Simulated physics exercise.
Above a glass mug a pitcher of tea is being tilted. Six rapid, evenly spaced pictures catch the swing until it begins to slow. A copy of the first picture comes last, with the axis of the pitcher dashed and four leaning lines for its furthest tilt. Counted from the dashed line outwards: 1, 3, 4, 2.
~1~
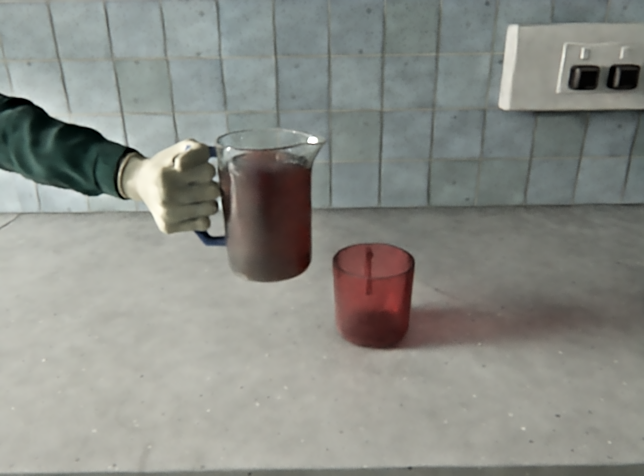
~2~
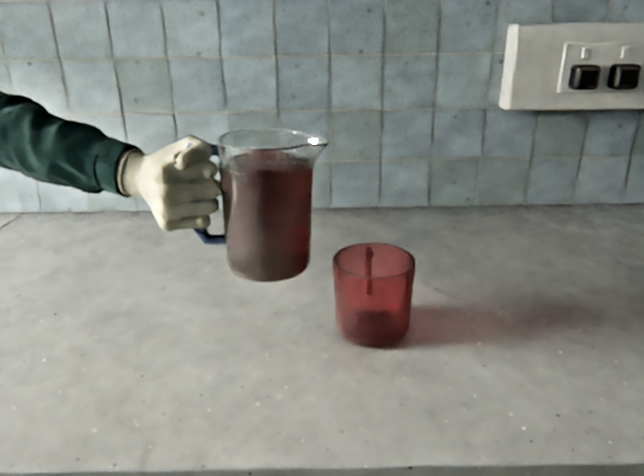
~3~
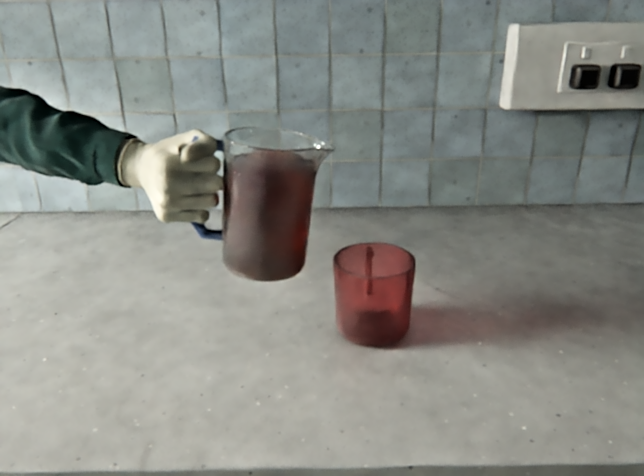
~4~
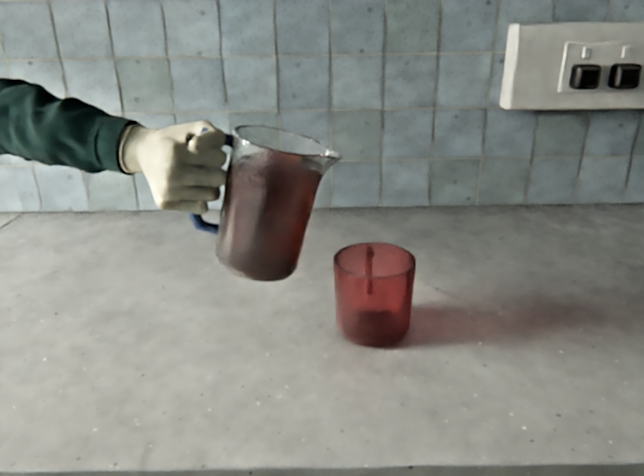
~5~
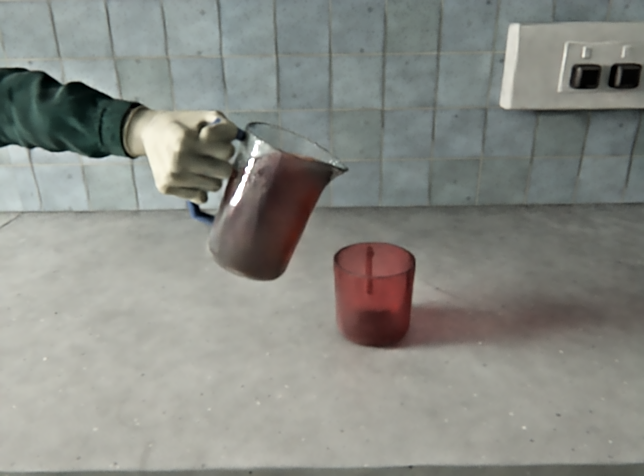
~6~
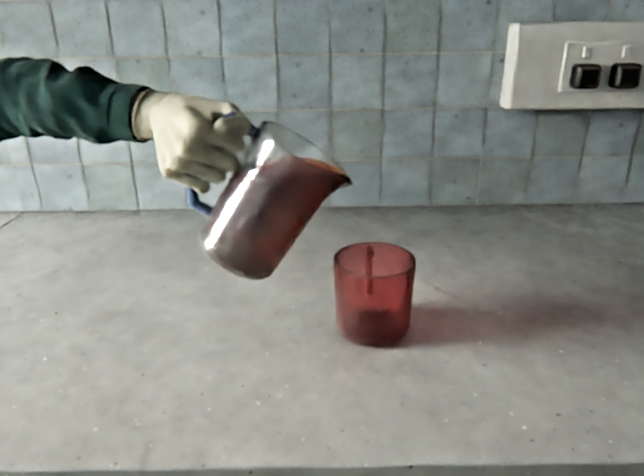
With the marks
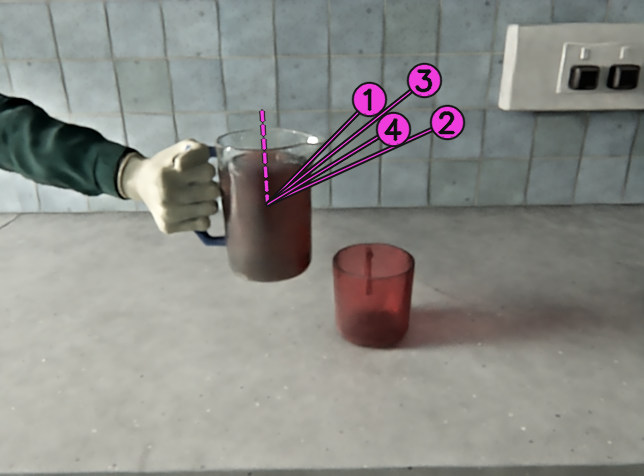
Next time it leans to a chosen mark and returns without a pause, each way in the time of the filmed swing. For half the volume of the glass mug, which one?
Mark 2.
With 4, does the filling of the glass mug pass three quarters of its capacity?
No, it does not.
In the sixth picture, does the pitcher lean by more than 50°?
No, it does not.
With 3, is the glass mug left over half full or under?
Under half.
On the marked copy, 1 at (358, 112); 2 at (431, 129); 3 at (410, 91); 4 at (377, 137).
For mark 1, the glass mug ends with about 19 % of what it can hold.
For mark 2, the glass mug ends with about 51 % of what it can hold.
For mark 3, the glass mug ends with about 27 % of what it can hold.
For mark 4, the glass mug ends with about 38 % of what it can hold.
